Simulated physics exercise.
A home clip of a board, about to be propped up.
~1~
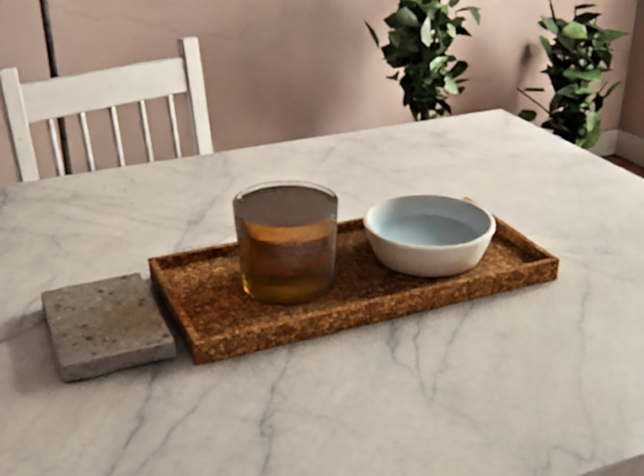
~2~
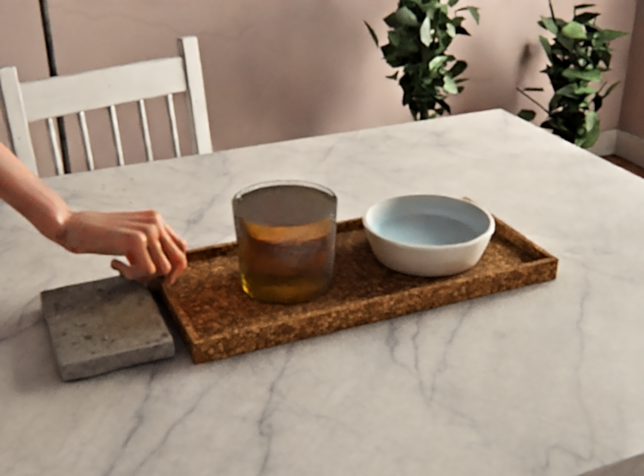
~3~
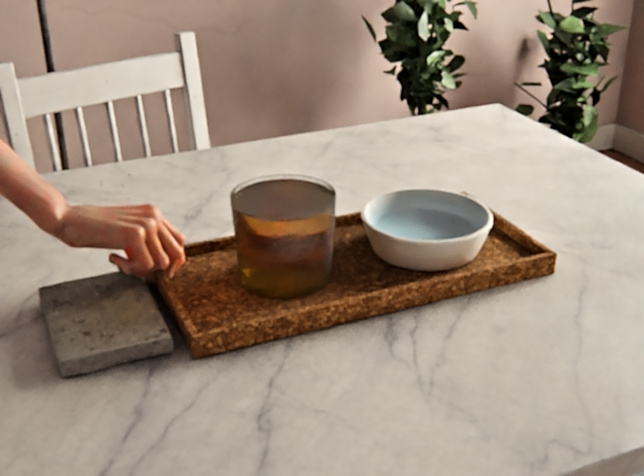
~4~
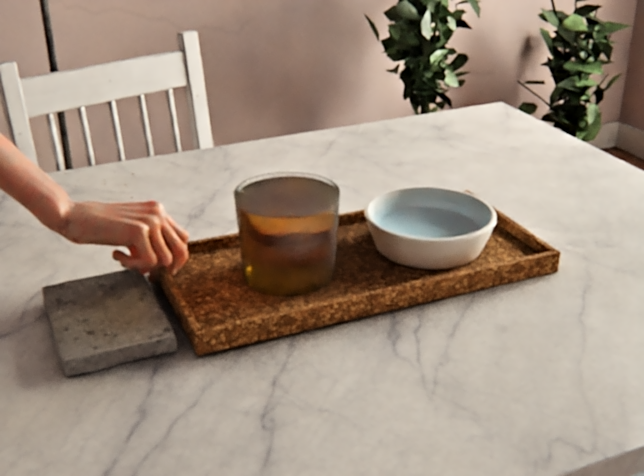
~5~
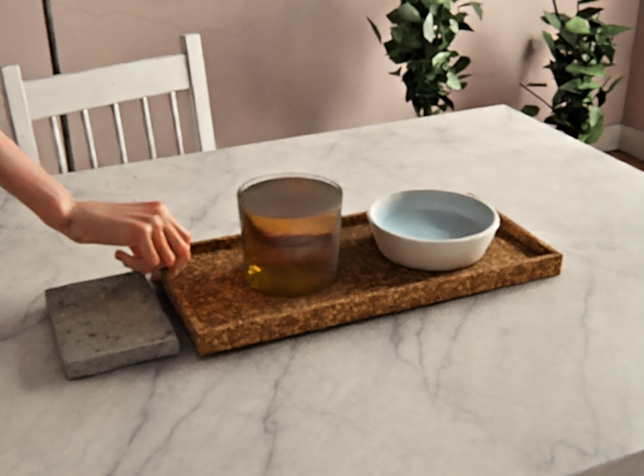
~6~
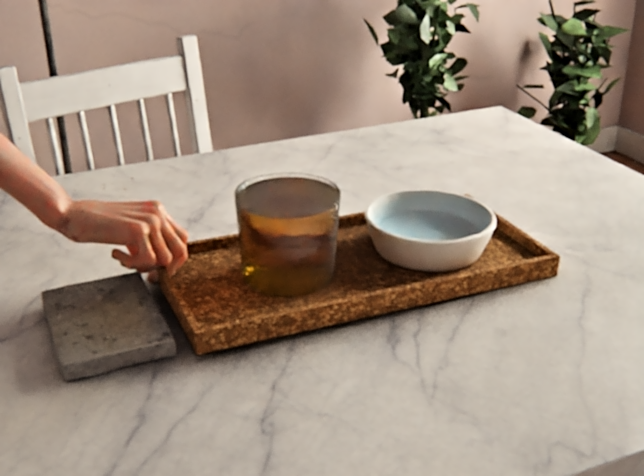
A hand reaches in from the left and grips the brown tray's end, barely moving it.
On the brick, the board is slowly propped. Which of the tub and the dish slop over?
First the tub, which leaks nothing, then the dish, which leaks nothing.
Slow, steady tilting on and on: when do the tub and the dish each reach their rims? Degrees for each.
Slope values: Around 8 degrees and around 8 degrees.
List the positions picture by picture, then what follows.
In the first picture, the board lies flat; tub (286, 241) nearly full; dish (428, 233) about three quarters full; brick (120, 363).
The second picture shows a hand takes the end of the board; tub nearly full, surface at (285, 205); dish about three quarters full, surface at (427, 225).
The third picture shows the board slopes by about 0°; tub (284, 235) nearly full; dish (426, 228) about three quarters full.
In the fourth picture, the end is rising; tub nearly full, surface at (287, 197); dish about three quarters full, surface at (430, 218); brick (121, 357).
In the fifth picture, the end has come up a little; tub (290, 234) nearly full; dish (432, 228) about three quarters full.
The sixth picture shows slope near 1°; tub nearly full, surface at (288, 197); dish about three quarters full, surface at (430, 220); brick (120, 362).
A moment on, the board slopes by about 2°; tub, all is still inside; dish, all is still inside.
Further on, the board slopes by about 4°; tub, all is still inside; dish, all is still inside.
When it is over, the board slopes by about 3°, resting on the brick; tub, all is still inside; dish, all is still inside.
